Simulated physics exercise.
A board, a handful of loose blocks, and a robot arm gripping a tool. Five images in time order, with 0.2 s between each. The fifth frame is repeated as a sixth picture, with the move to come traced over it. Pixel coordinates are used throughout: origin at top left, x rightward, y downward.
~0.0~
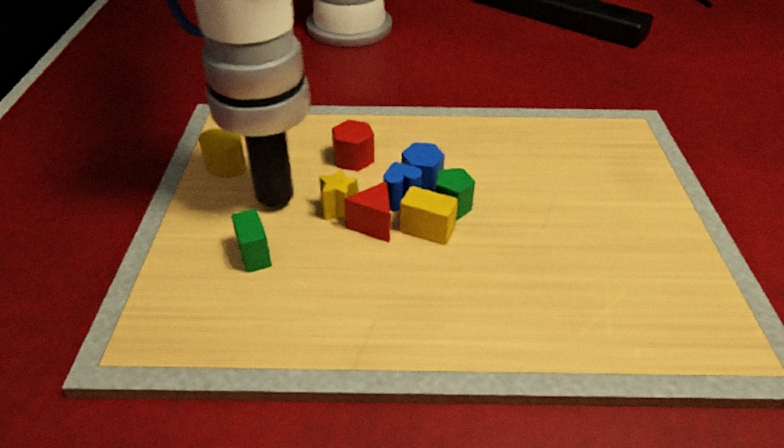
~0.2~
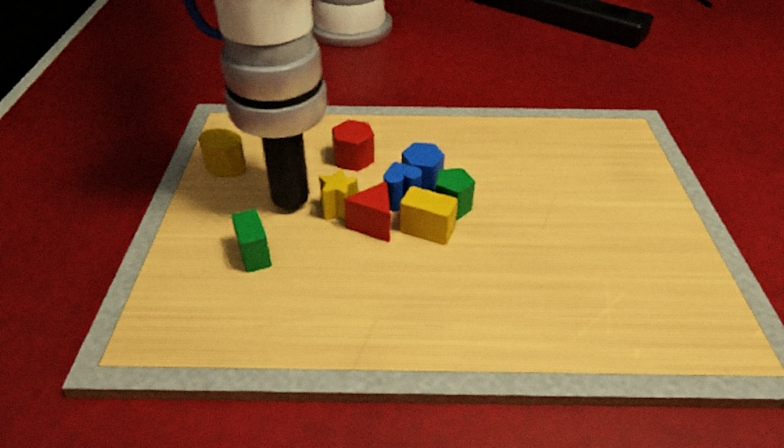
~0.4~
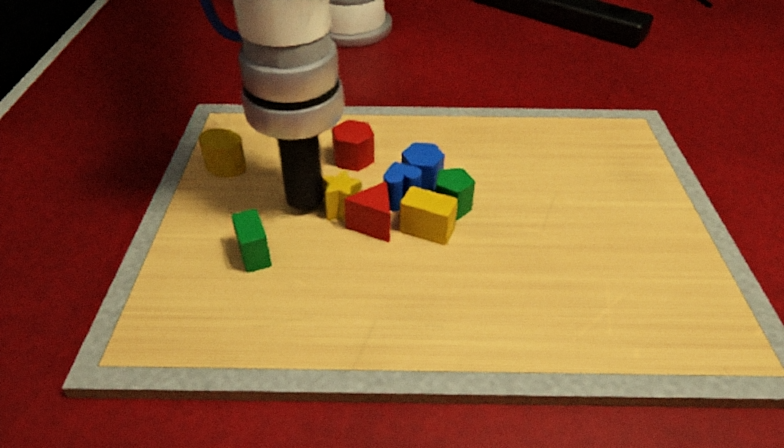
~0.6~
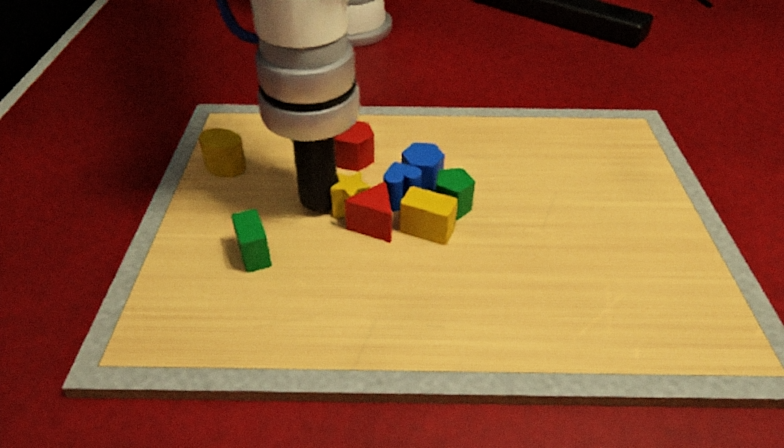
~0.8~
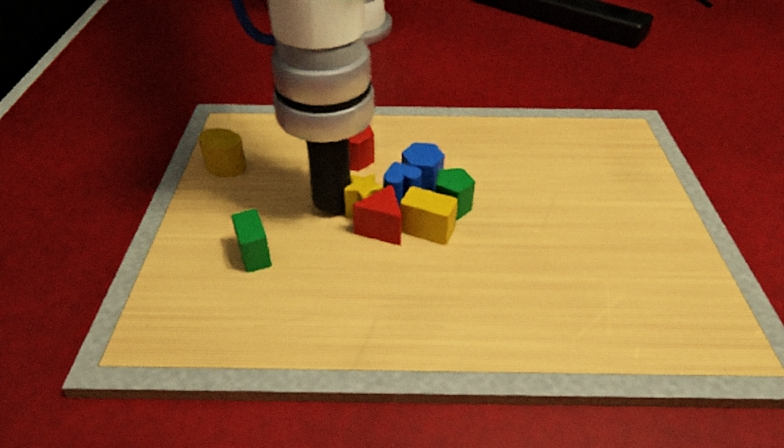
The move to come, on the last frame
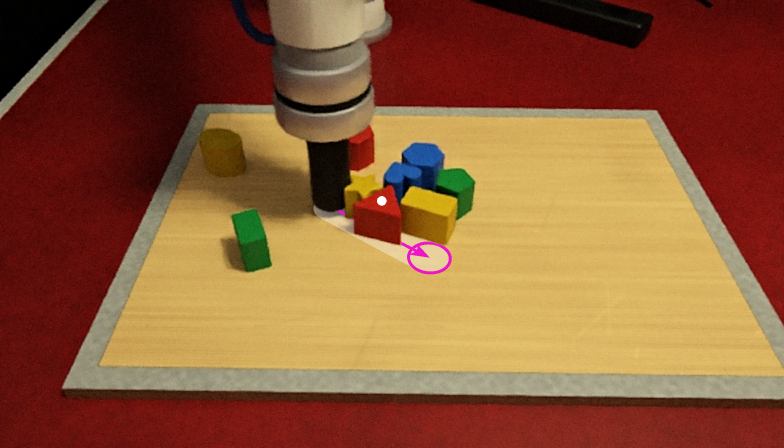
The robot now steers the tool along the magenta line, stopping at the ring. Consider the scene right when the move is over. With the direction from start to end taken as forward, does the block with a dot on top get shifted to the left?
No, it doesn't check out.
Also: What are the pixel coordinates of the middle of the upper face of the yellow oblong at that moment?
The centre of its top will be at (496, 210).
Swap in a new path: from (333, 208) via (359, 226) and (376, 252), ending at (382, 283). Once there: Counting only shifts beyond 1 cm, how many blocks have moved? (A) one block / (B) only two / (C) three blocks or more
The one that fits is C, three blocks or more.
The line goes straight from (333, 208) to (429, 258); the dot is on the red three-sided block.
On the path given first. One third of the way, tool at (364, 217); yellow star-shaped block at (398, 200); red three-sided block at (410, 223); blue heart at (412, 175), turned 35° anticlockwise; yellow oblong at (447, 205), turned 40° anticlockwise.
Two thirds of the way, tool at (396, 234); yellow star-shaped block at (433, 216); red three-sided block at (436, 243), turned 35° clockwise; blue heart at (412, 175), turned 35° anticlockwise; yellow oblong at (474, 208), turned 60° anticlockwise.
At the end, tool at (430, 251); yellow star-shaped block at (469, 233); red three-sided block at (459, 262), turned 65° clockwise; blue heart at (412, 175), turned 35° anticlockwise; yellow oblong at (496, 210), turned 105° anticlockwise; green pentagon unmoved.
